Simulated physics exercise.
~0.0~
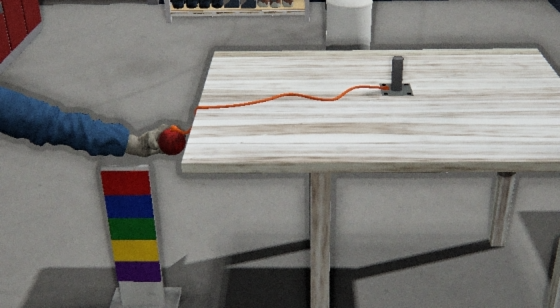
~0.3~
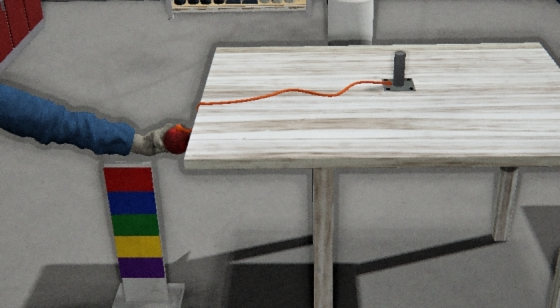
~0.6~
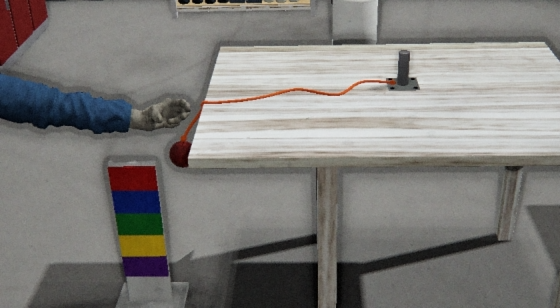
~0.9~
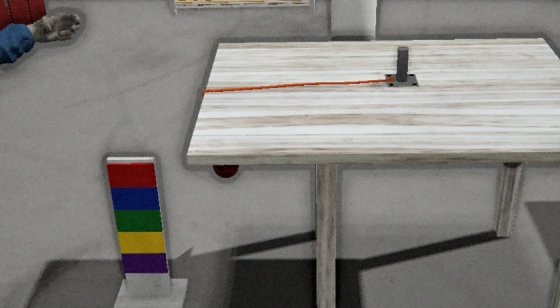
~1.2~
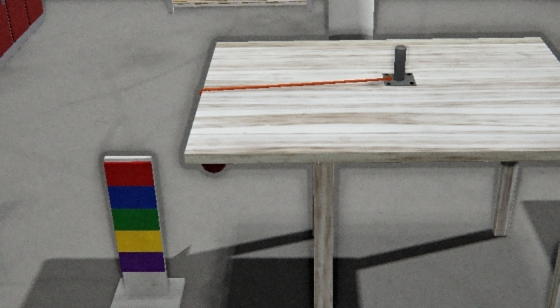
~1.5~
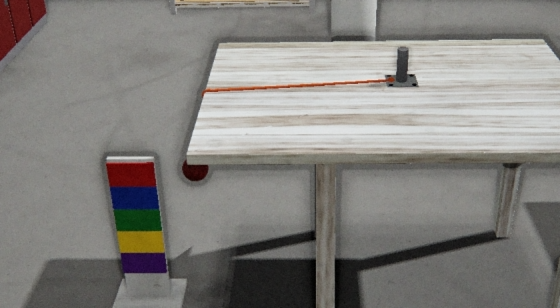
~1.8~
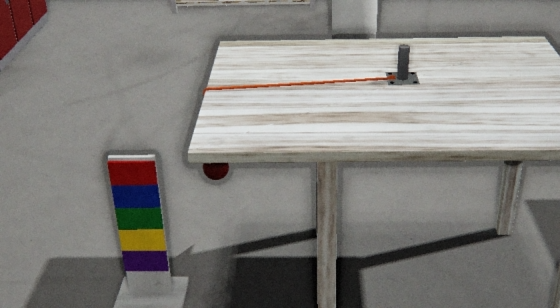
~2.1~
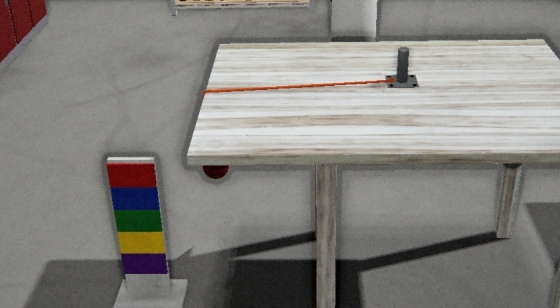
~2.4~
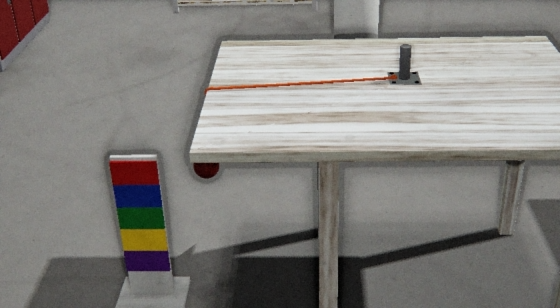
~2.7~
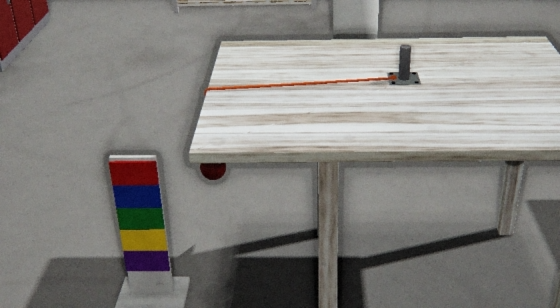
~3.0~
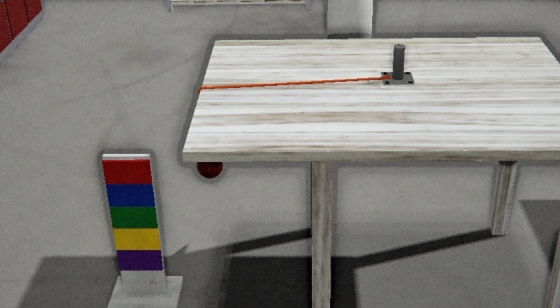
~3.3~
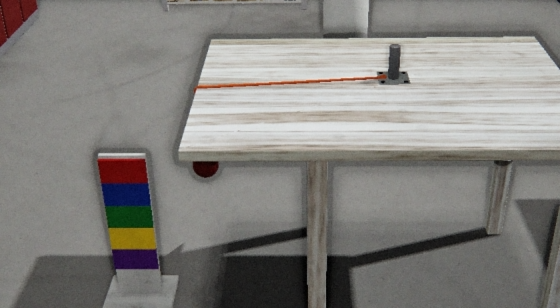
A red apple, small and round, is held by a gloved-looking hand in a blue sleeve at the left edge of a whitewashed wooden table, above a board striped red, blue, green, yellow and purple. A slack orange-red lead curves from it across the tabletop to a short dark post. The hand lets go and draws back to the left as the apple drops slightly over the edge. The lead pulls straight, and the apple swings right beneath the tabletop, then back left. It sways a little more and ends hanging almost still, level with the red band.
